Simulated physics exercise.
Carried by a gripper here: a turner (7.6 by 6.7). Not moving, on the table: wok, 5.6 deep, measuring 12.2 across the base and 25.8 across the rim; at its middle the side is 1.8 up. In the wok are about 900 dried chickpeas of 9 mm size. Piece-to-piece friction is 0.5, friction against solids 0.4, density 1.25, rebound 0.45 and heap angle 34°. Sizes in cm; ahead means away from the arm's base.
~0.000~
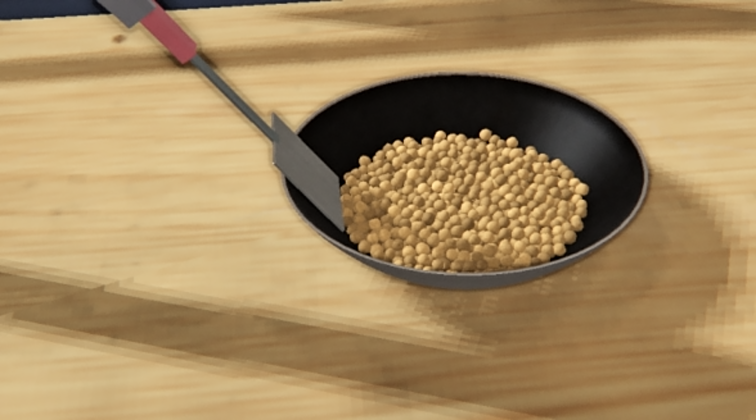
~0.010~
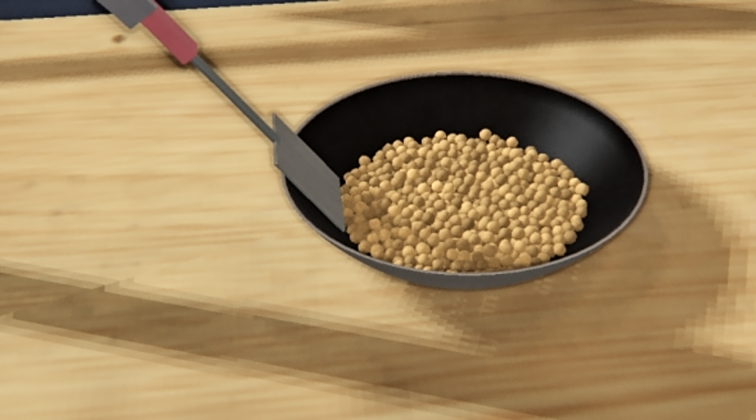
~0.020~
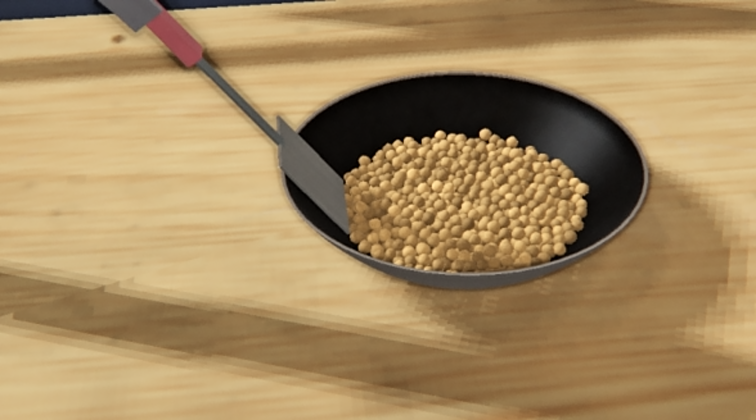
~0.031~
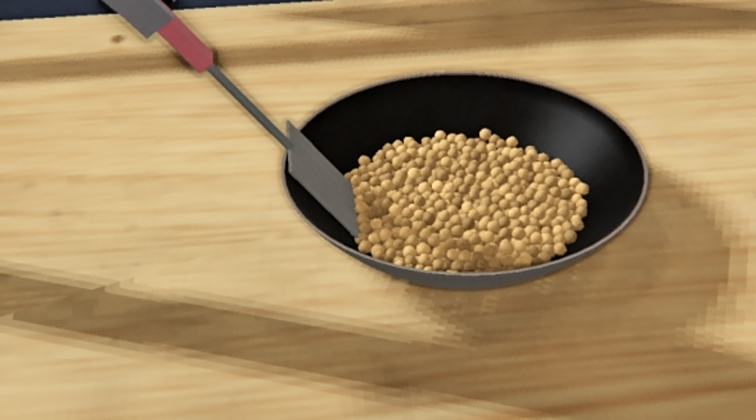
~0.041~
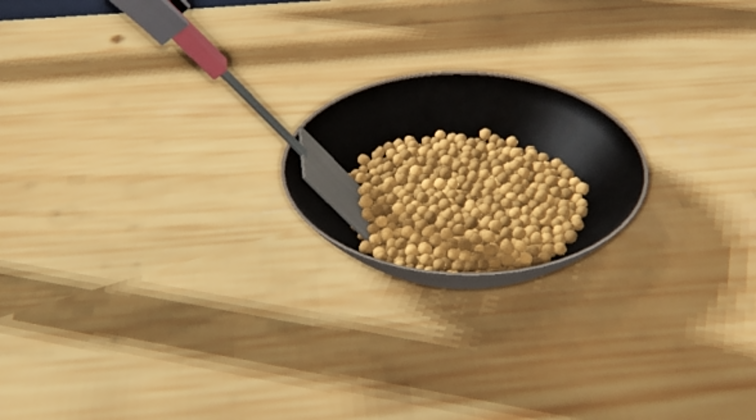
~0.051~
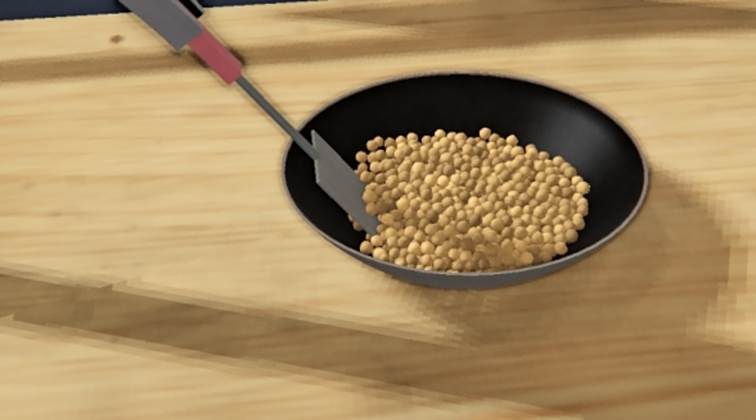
On a pale wooden table, a black wok holds a heap of small, round, tan chickpeas, with a grey turner resting at their left edge. Held by a gripper at the upper left, the turner slides slightly right and downward into the heap, nudging the nearest chickpeas while the wok stays still.
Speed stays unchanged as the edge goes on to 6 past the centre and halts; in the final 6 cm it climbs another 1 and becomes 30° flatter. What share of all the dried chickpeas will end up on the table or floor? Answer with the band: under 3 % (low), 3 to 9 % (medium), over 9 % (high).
Low, under 3 %.
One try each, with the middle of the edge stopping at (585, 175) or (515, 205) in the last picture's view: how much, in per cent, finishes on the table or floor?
I'd say some 25 per cent, then some 0 per cent.
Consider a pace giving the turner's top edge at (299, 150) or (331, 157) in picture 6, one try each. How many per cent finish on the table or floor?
Estimates: About 0 %, about 5 %.
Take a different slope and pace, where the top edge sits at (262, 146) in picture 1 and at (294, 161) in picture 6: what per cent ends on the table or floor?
About 0 per cent.
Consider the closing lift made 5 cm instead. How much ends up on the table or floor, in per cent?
Roughly 10 per cent.
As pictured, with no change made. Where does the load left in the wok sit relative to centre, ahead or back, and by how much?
The kept load is shifted forward by about 4.0 cm.
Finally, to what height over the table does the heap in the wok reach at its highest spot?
About 7.0 cm.
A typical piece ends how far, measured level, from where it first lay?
Distance: Near 4 cm.
After 0.10 s, sloping 54°, highest piece 5 above the table; 900 in the wok.
After 0.14 s, sloping 43°, highest piece 6 above the table; 900 in the wok.
After 0.36 s, sloping 24°, highest piece 7 above the table; 896 in the wok, 3 on the table or floor, 1 on the blade or in flight.
After 1.41 s, sloping 24°, highest piece 7 above the table; 896 in the wok, 4 on the table or floor.
In the end, 896 in the wok, 4 on the table or floor. That is 0 % on the table or floor.
